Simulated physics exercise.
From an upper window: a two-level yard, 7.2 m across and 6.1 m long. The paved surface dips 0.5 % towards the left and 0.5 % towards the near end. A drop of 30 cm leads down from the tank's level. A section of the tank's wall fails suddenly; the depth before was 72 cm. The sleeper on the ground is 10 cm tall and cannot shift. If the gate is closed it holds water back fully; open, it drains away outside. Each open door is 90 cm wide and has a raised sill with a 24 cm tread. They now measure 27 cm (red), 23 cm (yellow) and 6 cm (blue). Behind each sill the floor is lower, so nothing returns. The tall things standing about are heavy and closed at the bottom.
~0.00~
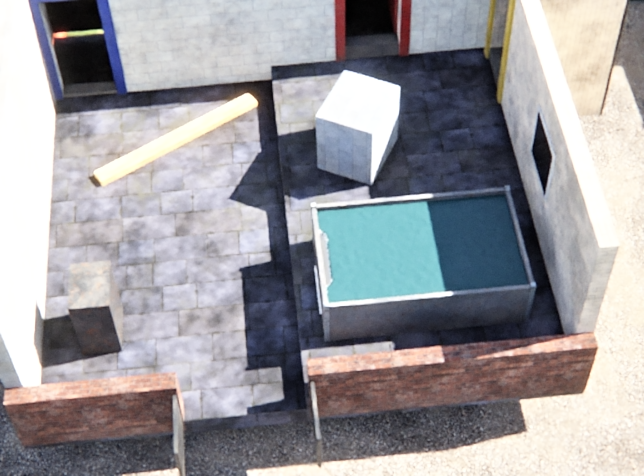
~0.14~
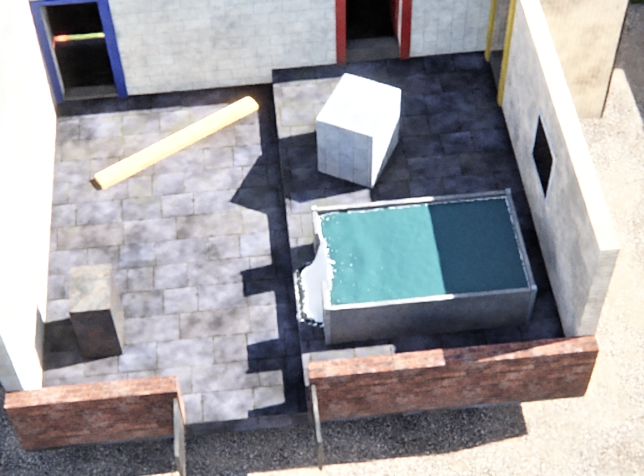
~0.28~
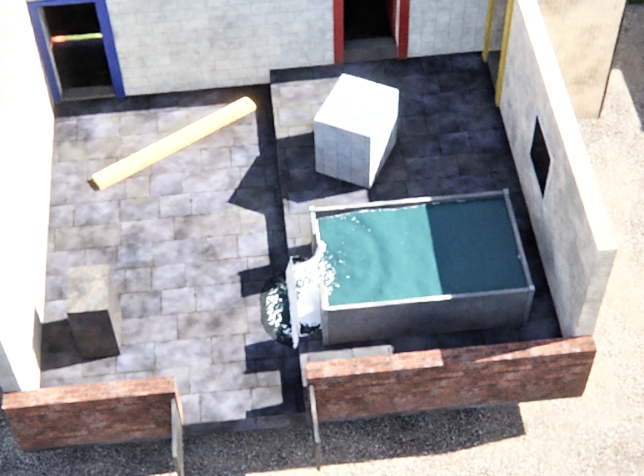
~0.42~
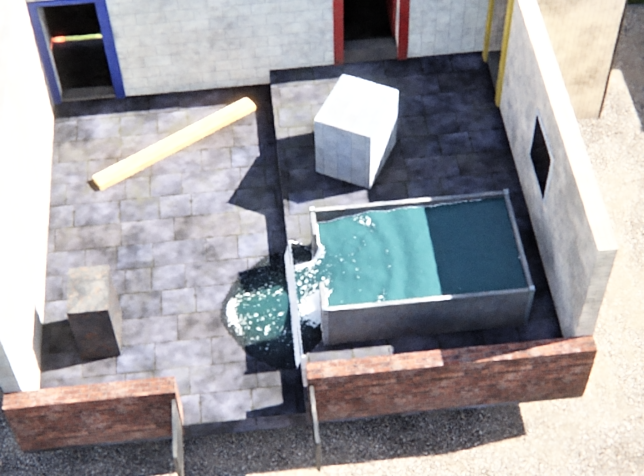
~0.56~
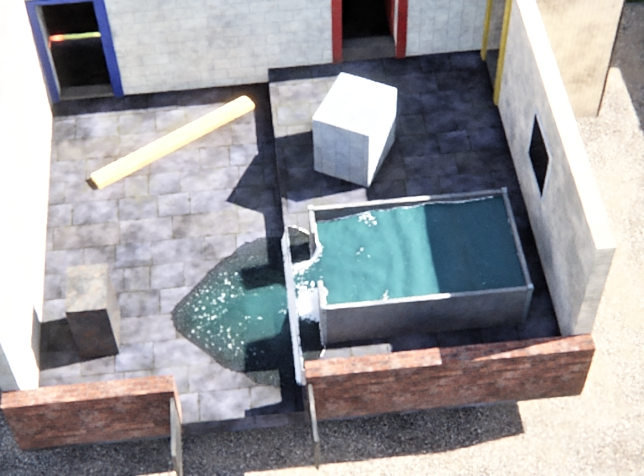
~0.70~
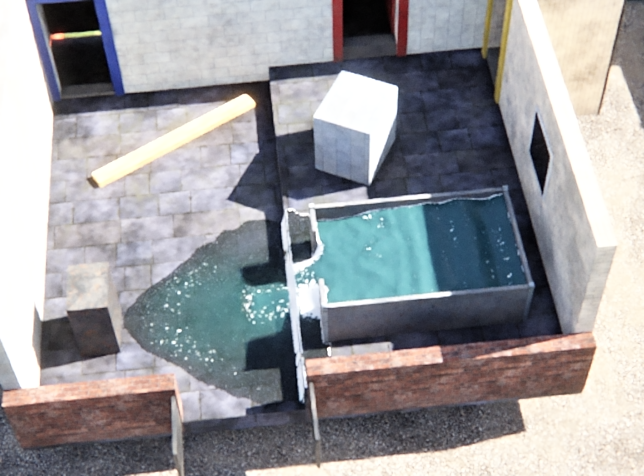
Water burst through the left end of a raised tank, dropped over the step onto the lower paving, and spread leftward in a widening, pointed sheet while ripples crossed the tank.
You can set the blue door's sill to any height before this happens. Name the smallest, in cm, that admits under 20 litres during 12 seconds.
About 21 cm.
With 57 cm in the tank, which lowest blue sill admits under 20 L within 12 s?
About 14.5 cm.
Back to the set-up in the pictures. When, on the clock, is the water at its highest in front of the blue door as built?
At about 4.5 s.
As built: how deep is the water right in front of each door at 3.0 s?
In cm: Red 0, yellow 0, blue 7.
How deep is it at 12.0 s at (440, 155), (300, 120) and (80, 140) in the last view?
In that order: 0, 0 and 8 cm.
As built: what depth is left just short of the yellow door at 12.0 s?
Some 0.0 cm.
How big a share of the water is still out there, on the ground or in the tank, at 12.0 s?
About 78 per cent.
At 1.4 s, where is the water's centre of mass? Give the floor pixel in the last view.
At about (362, 287).
After 1.4 s water covers 30 % of the floor, deepest (40 cm) near (307, 293); it has not reached the blue door.
After 3.0 s water covers 40 % of the floor, deepest (34 cm) near (65, 419); 7 cm at the blue door, 1 litre in over its 6 cm sill.
After 12.0 s water covers 55 % of the floor, deepest (16 cm) near (38, 421); 11 cm at the blue door, 385 litres in over its 6 cm sill.
At the blue door as built, the water arrived by 2.8 s and peaked near 21 cm at 4.4 s.
With a sill of 18 cm, 40 litres would have come in within the 12 s; with 24.5 cm, 6 litres. So under 20 litres takes about 21 cm.
